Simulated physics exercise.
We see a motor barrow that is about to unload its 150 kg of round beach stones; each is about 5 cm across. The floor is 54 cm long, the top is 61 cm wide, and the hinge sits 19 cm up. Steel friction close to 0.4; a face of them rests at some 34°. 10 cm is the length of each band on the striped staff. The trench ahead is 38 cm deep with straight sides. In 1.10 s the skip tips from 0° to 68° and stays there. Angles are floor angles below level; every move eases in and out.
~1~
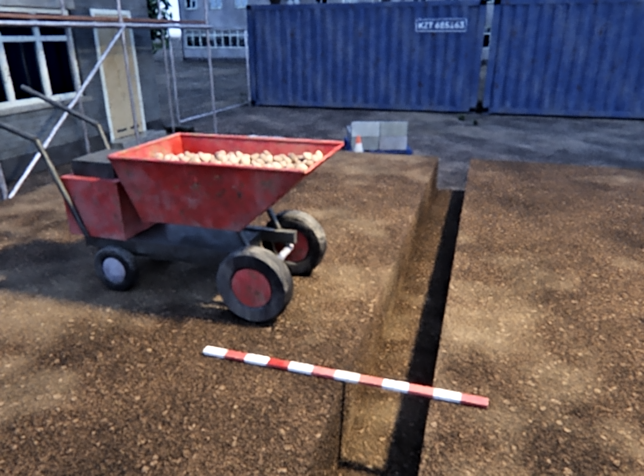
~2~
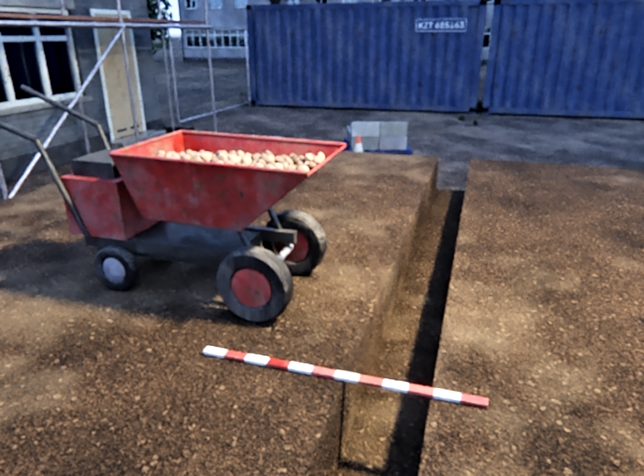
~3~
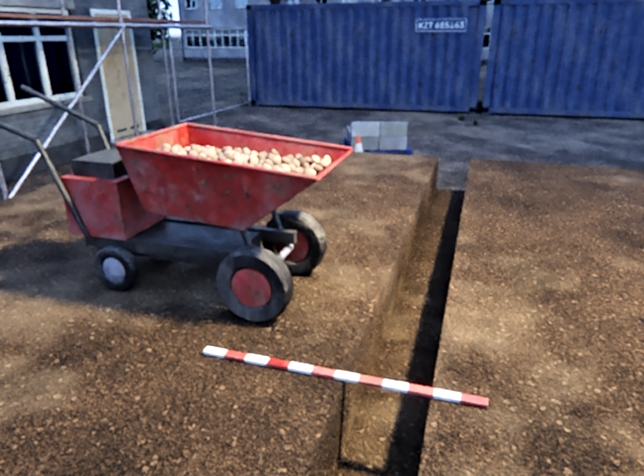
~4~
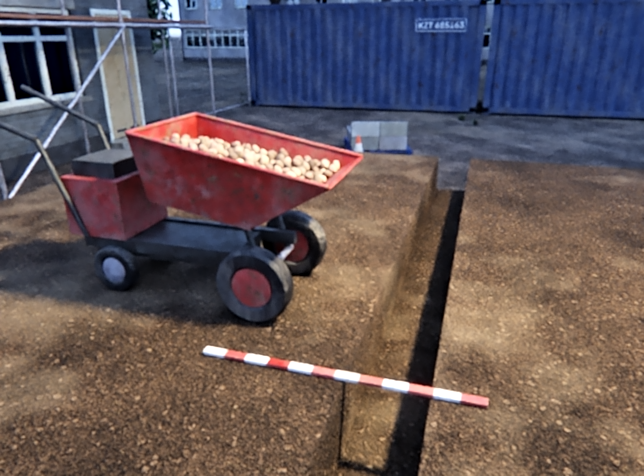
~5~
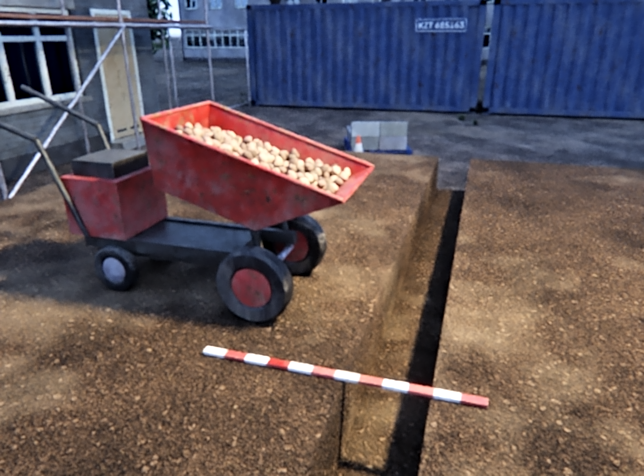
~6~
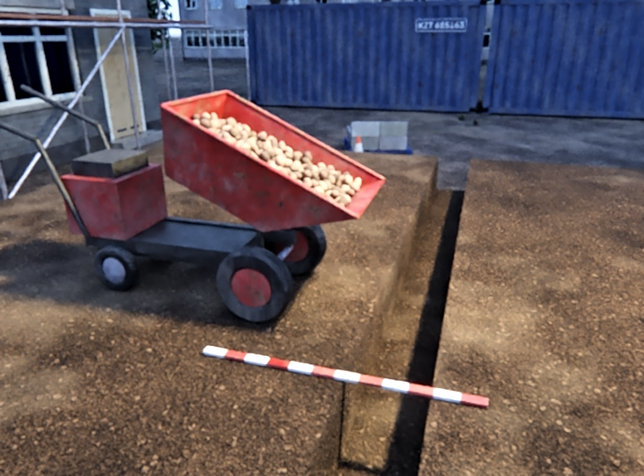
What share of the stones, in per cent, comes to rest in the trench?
About 59 per cent of the stones finish in the trench.
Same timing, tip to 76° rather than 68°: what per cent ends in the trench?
About 75%.
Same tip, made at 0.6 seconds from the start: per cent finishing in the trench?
About 50 percent, I'd say.
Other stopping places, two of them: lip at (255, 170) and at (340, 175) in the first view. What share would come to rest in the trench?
Around 100% for the first place and 25% for the second.
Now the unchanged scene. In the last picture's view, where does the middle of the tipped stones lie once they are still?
Resting centre: About (432, 359).
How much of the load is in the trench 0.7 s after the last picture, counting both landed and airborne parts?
Close to 30 per cent has got there by then.
Then, 0.4 s after the last picture the floor is at 57°, 100 % in the skip; the foremost stones are at (392, 259).
Then, 0.7 s after the last picture the floor is at 68°, 52 % in the skip, 30 % in the trench, 17 % past the trench; the foremost stones are at (502, 323).
Then, 1.1 s after the last picture the floor is at 68°, 11 % in the skip, 49 % in the trench, 40 % past the trench; the foremost stones are at (635, 329).
Then, 3.0 s after the last picture the floor is at 68°, 0 % in the skip, 59 % in the trench, 41 % past the trench; the foremost stones are past the picture's edge.
